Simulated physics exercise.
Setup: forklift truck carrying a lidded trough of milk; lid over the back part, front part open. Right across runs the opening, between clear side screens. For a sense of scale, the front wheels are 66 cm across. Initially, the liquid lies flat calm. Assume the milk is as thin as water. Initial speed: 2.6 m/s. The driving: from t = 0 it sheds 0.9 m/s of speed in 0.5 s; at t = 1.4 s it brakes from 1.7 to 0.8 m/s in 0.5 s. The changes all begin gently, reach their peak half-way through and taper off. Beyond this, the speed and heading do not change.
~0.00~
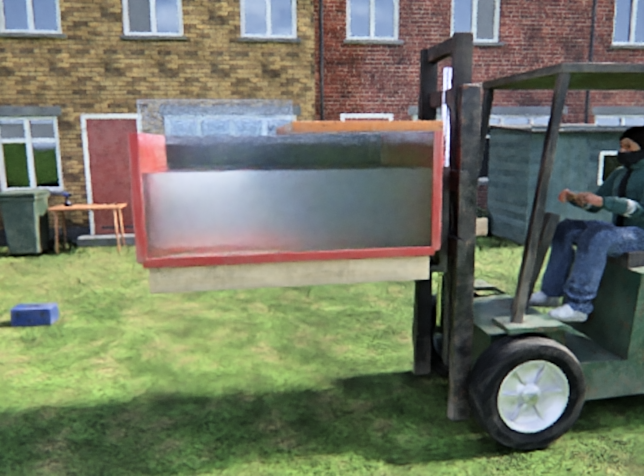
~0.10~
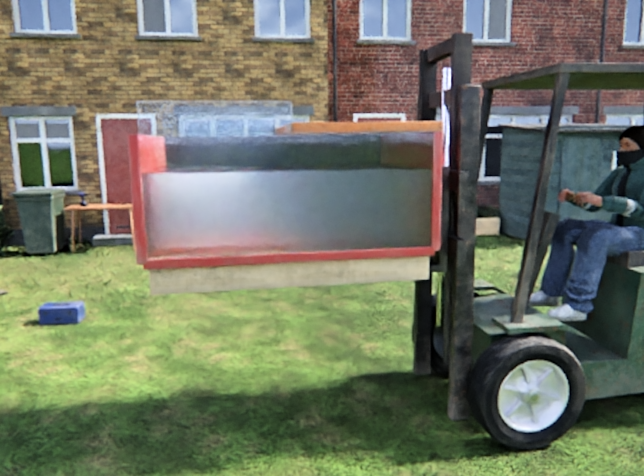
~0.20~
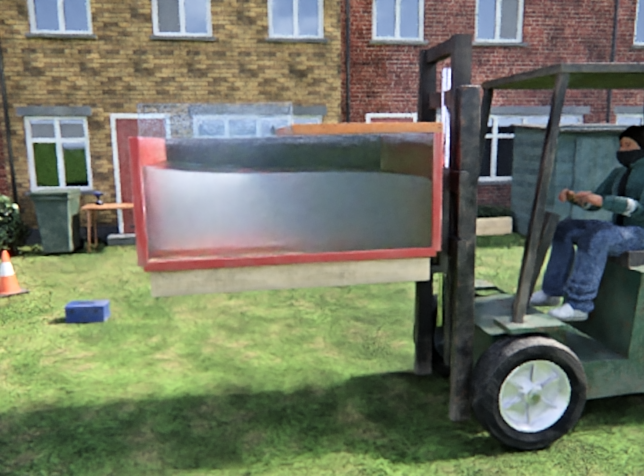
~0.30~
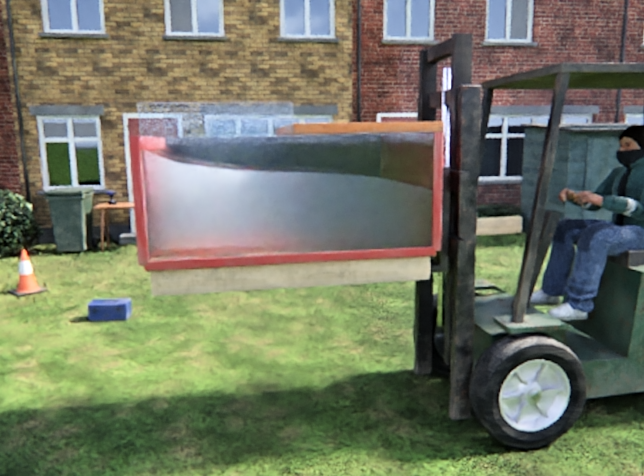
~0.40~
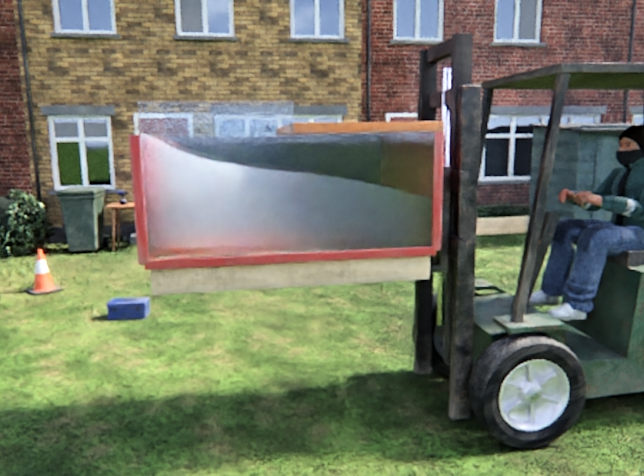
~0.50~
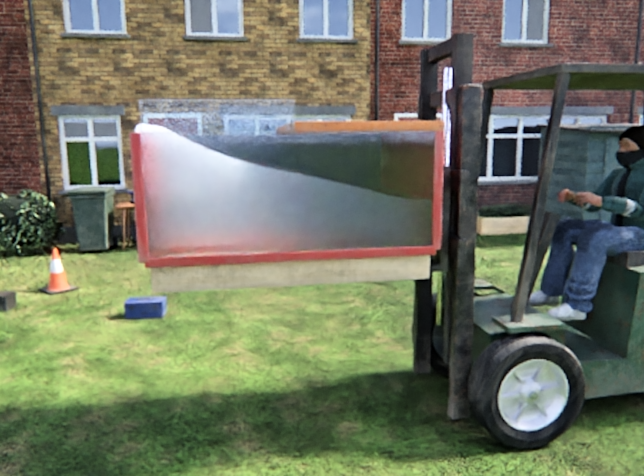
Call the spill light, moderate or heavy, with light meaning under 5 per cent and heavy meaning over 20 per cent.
Moderate.
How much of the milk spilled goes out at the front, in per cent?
About 100 percent.
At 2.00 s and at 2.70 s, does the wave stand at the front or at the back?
First at the forward end, then at the rear end.
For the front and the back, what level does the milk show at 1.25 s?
Around 34 cm toward the front, with 56 cm behind.
Then, 1.25 s in, the surface stands 33 cm on the front, 56 cm on the back; there is no loss.
Then, 2.00 s in, the surface stands 63 cm on the front, 24 cm on the back; the loss stands at 6 per cent, over the front.
Then, 2.70 s in, the surface stands 29 cm on the front, 46 cm on the back; the loss stands at 8 per cent, over the front.
Then, 4.78 s in, the loss stands at 8 per cent, over the front, 49 of 594 litres.
